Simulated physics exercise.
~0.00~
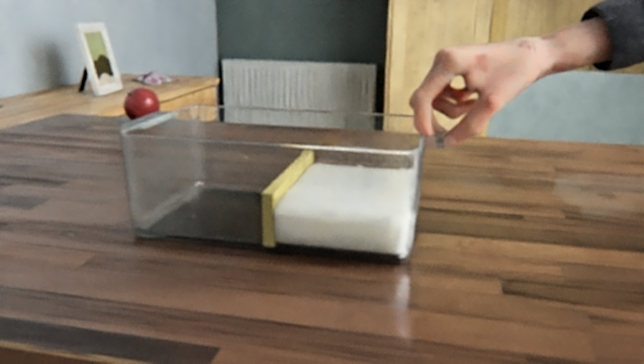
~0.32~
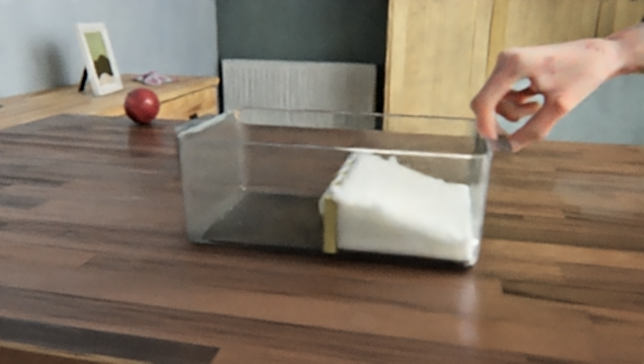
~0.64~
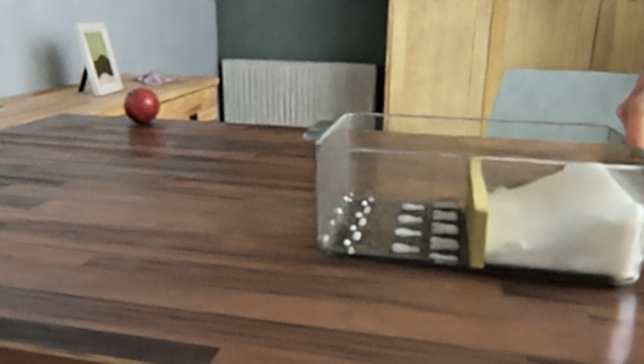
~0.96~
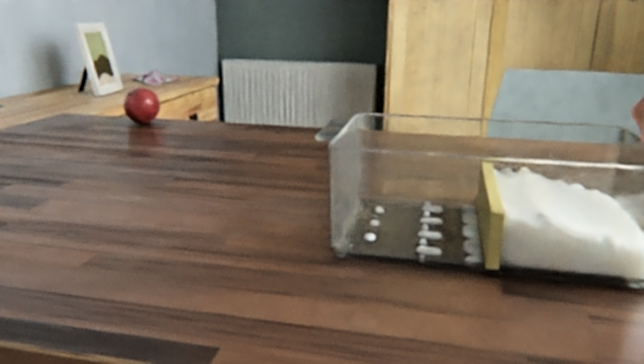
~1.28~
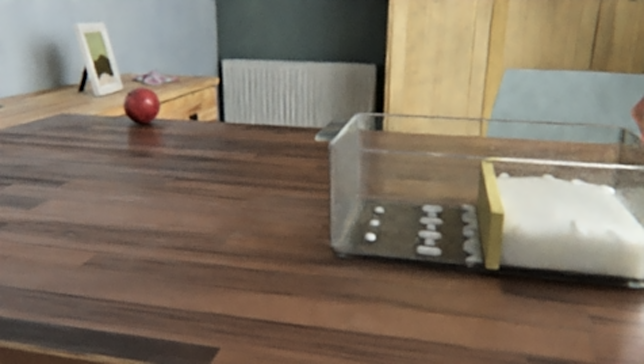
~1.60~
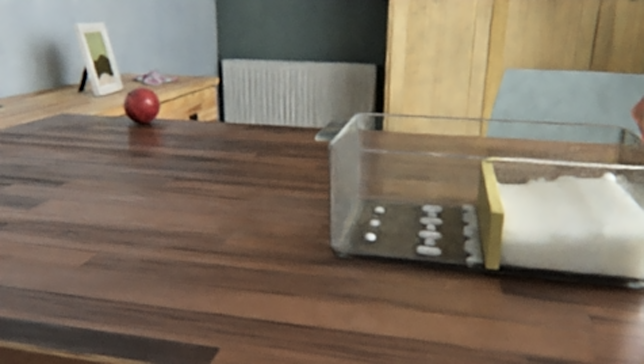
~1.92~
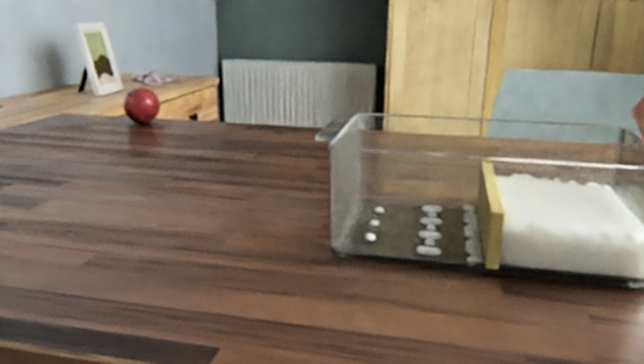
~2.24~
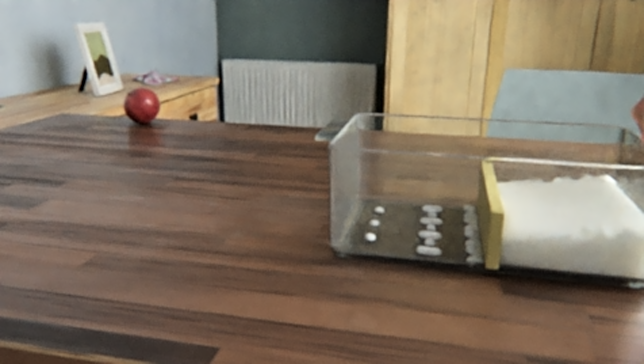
A clear box of milk is pulled right by a hand, and a little spills left.
